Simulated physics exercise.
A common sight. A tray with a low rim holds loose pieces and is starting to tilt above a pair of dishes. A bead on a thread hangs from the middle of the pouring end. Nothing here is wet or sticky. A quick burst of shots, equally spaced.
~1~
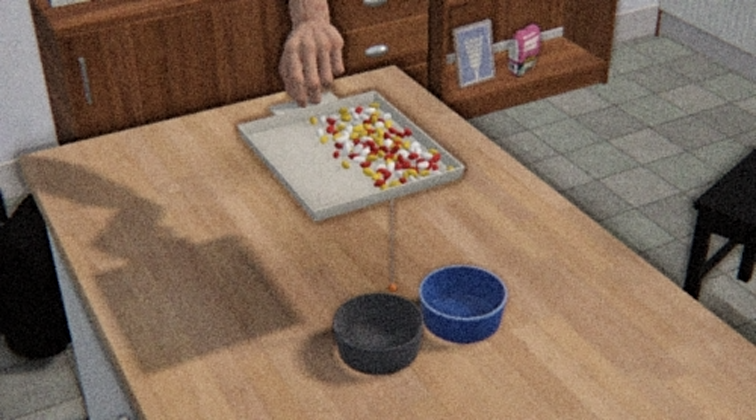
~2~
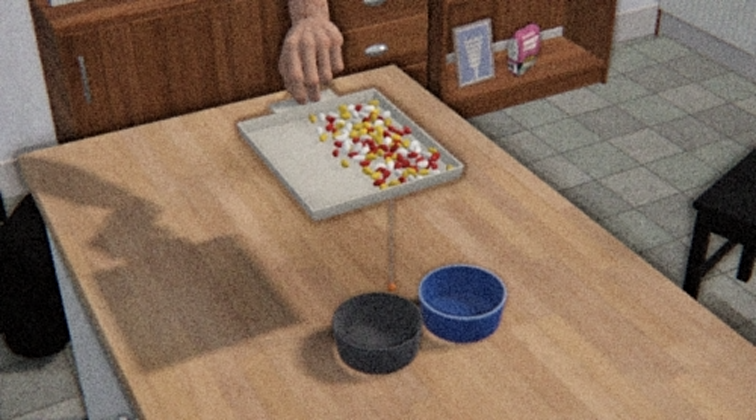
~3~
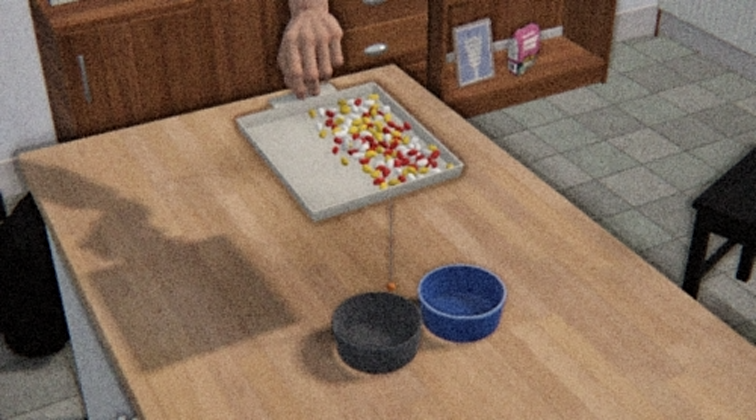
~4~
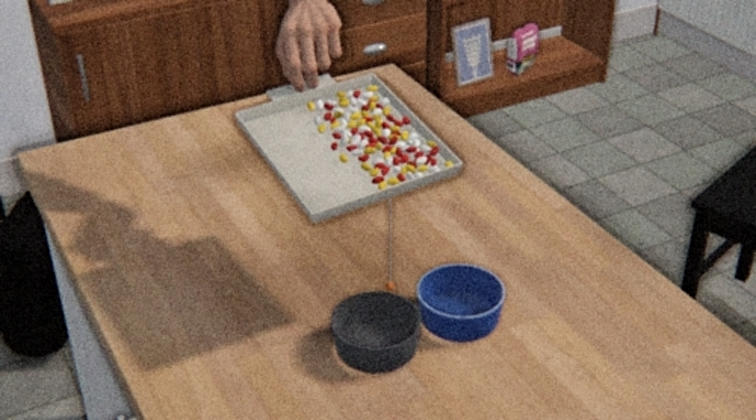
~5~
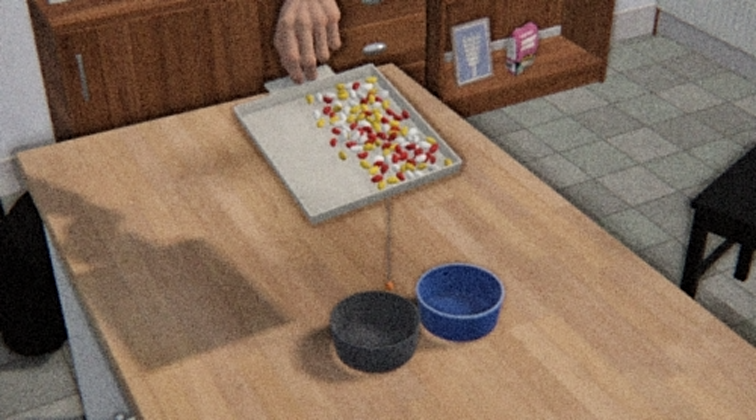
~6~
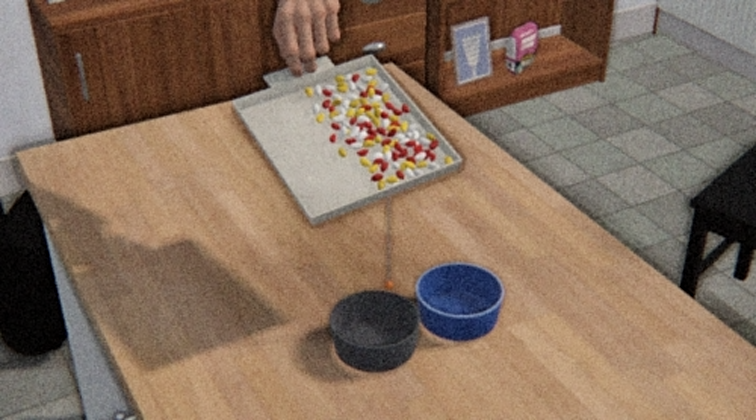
A hand grips the back edge of a pale, low-rimmed tray above a light wooden table, seen from above at an angle in a tiled room with brown cabinets. Red, yellow and white jelly beans cover the tray's right side, and an orange bead hangs below its front edge near a dark grey dish and a blue one. The hand slowly tilts the tray slightly, its front left corner lowest, while the view barely shifts.
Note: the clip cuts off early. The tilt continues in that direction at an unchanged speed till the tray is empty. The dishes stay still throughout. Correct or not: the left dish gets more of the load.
Correct.
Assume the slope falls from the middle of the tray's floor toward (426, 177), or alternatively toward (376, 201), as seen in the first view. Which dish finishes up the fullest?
First: The dish at right. Second: The dish at left.
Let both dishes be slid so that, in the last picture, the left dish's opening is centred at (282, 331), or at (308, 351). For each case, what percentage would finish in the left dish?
It comes to roughly 20 per cent in one try and roughly 20 per cent in the next.
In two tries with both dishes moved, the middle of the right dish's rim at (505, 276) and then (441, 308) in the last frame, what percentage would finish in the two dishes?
About 10% and about 70%.
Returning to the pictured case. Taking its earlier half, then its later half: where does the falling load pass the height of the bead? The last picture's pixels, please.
First close to (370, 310), next close to (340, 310).
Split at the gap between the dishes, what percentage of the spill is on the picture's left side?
Near 80 in a hundred.
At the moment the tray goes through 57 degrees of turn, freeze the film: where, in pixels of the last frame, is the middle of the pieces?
Roughly at (359, 171).
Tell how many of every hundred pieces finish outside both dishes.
Close to 40 percent, I reckon.
Shortly afterwards, tray tipped steeply; all but a few on the tray; only a few outside both; only a few in the air.
Next, tray tipped right over; all but a few on the tray; a little outside both; only a few in the air.
Some moments later, tray tipped past a quarter turn; near two thirds in the left dish; near a third outside both.
In the end, tray tipped past a quarter turn; near two thirds in the left dish; none at all in the right dish; near a third outside both.
